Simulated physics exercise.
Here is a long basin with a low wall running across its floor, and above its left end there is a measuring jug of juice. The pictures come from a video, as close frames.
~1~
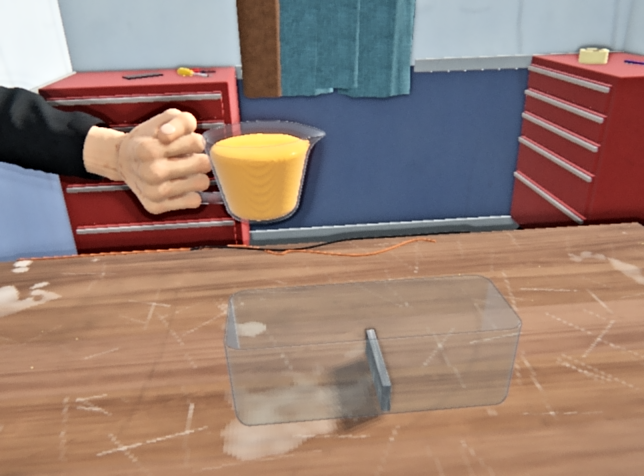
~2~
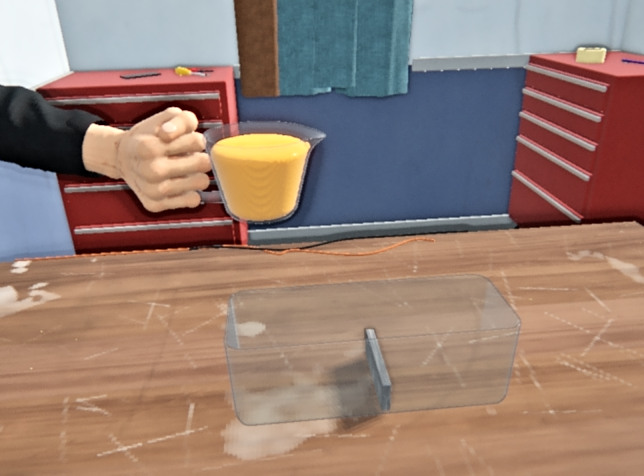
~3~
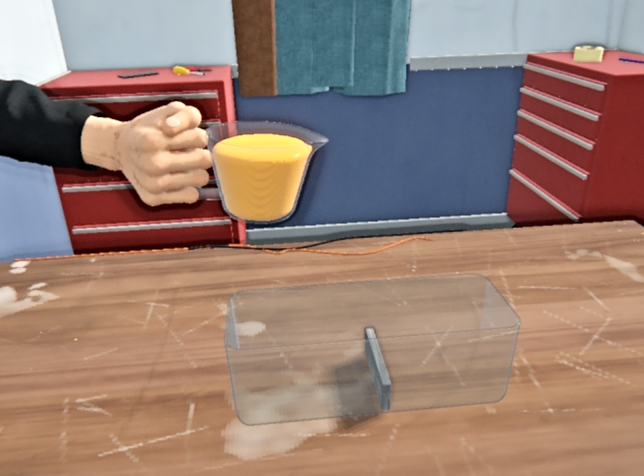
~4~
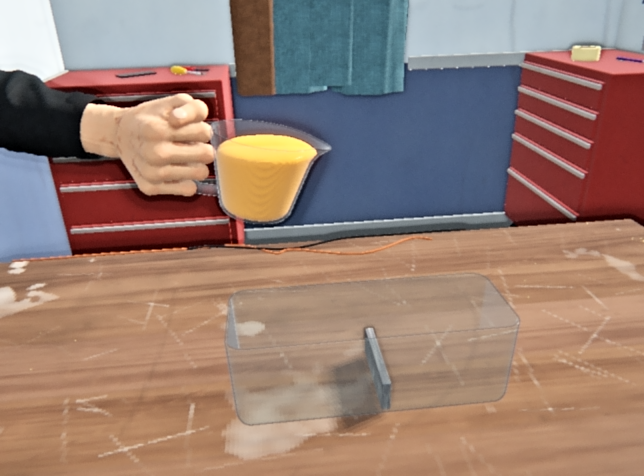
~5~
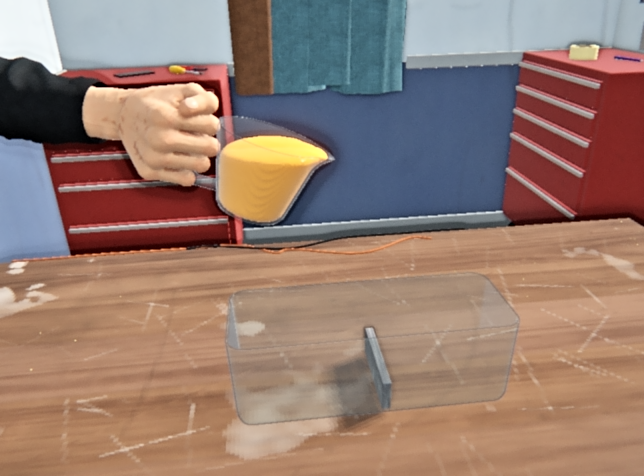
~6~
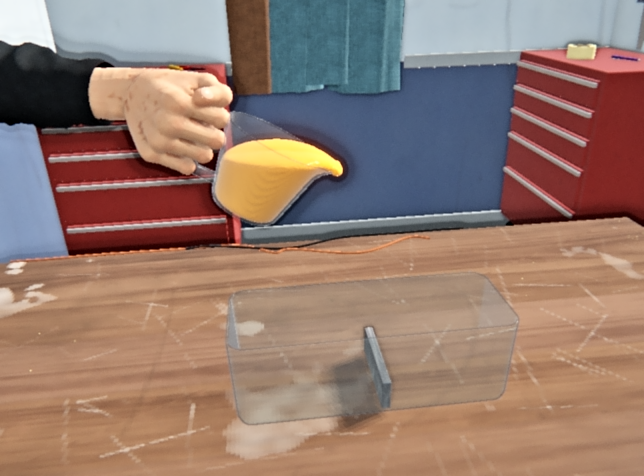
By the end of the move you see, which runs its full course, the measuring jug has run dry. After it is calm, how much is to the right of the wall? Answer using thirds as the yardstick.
Between a third and two thirds of it.
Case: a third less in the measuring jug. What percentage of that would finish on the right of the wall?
That works out to some 15 %.
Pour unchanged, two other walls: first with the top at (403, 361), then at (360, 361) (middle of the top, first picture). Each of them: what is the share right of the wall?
Try one about 10 %, try two about 75 %.
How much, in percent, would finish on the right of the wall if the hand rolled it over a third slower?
Roughly 60 percent.
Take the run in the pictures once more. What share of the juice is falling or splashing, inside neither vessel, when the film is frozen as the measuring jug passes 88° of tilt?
Roughly 40 per cent.
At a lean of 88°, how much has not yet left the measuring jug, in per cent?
Amount still in: Approx. 35 %.
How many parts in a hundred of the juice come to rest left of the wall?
Some 50 per cent.
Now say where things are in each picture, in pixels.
In the first picture, it leans 0°; its right rim is at (325, 132); the juice meets the walls at (210, 147) and (308, 142); the long basin's rim runs from (228, 320) to (504, 300); the wall's top is at (378, 357).
In the second picture, it leans 1°; its right rim is at (326, 134); the juice meets the walls at (210, 147) and (309, 143).
In the third picture, it leans 5°; its right rim is at (328, 139); the juice meets the walls at (213, 147) and (311, 145).
In the fourth picture, it leans 12°; its right rim is at (331, 147); the juice meets the walls at (216, 147) and (315, 146).
In the fifth picture, it leans 20°; its right rim is at (335, 157); the juice meets the walls at (220, 150) and (326, 151).
In the sixth picture, it leans 30°; its right rim is at (336, 170); the juice meets the walls at (221, 156) and (329, 162); 4 per cent is over the edge.
A moment on, the measuring jug is tipped on its side and 36 per cent is still to pour, 4 is left of the wall and 23 right of it.
Next, the measuring jug is tipped right over and 2 per cent is still to pour, 42 is left of the wall and 46 right of it.
Then the measuring jug is tipped right over and 0 per cent is still to pour, 51 is left of the wall and 47 right of it.
Later the measuring jug is tipped right over and 0 per cent is still to pour, 51 is left of the wall and 47 right of it.
Finally, 51 per cent lies left of the wall, 47 right of it and 2 outside.
